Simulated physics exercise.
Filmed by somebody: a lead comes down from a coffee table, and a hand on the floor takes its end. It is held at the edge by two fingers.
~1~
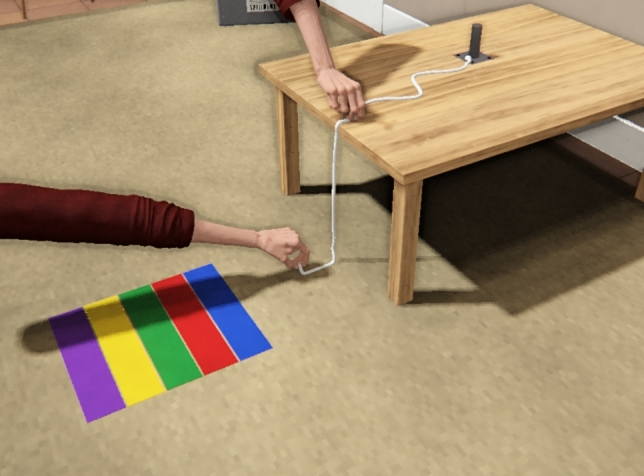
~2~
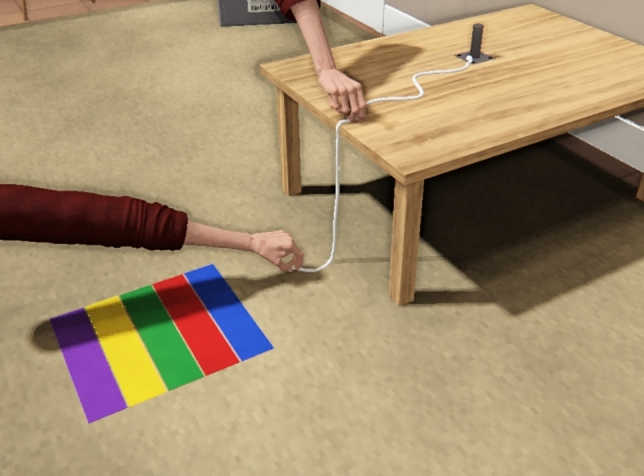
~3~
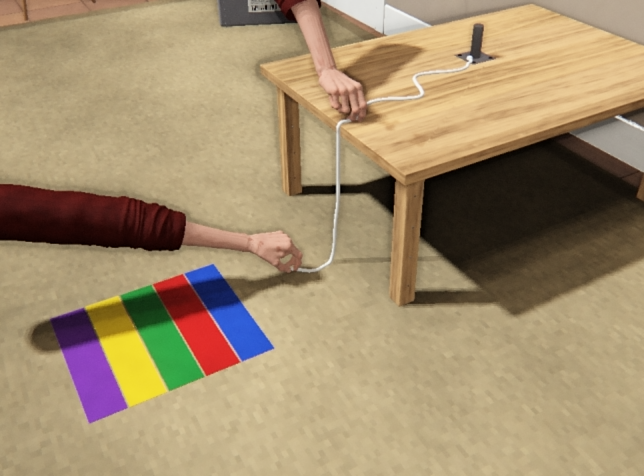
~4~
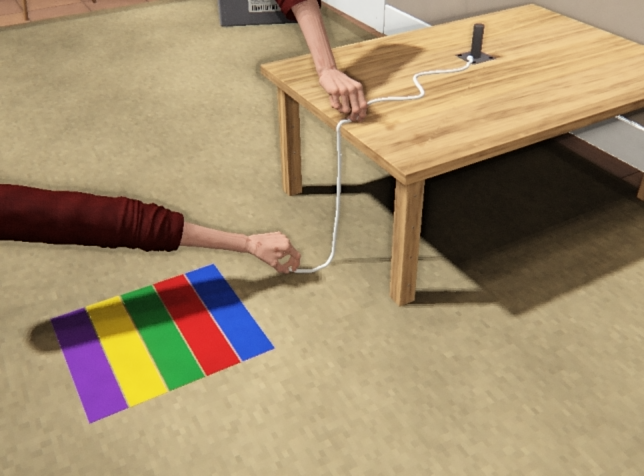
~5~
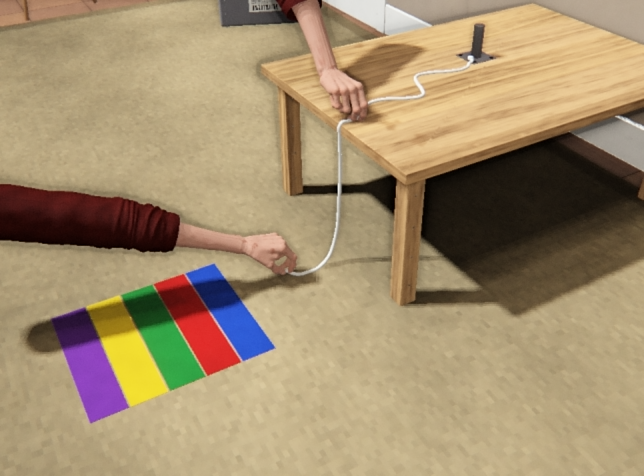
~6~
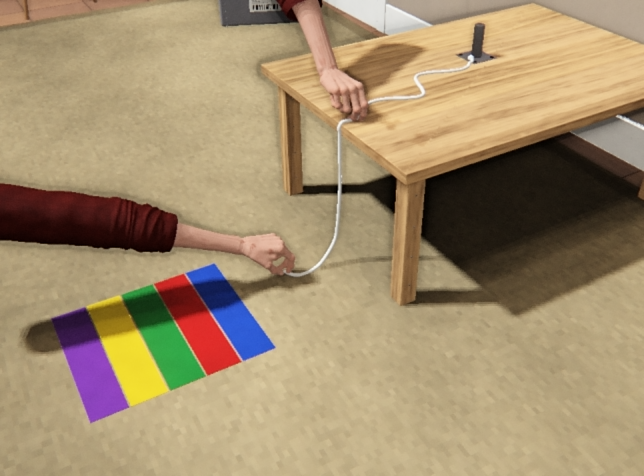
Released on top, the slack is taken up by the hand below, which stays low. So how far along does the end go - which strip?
Along to the green strip.
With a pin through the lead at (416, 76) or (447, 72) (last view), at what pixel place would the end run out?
First try near (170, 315), second near (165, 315).
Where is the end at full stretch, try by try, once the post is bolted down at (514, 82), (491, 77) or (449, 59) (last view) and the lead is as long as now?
Going through them in sequence: (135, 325), (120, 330) and finally (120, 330).
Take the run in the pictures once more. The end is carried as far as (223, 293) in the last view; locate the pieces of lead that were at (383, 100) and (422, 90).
The first ends at (359, 110) and the second at (395, 92).
Soon after, end near (223, 293); over blue.
After that, end near (181, 308); over red.
At the stop, end near (154, 318); over green. The green one.
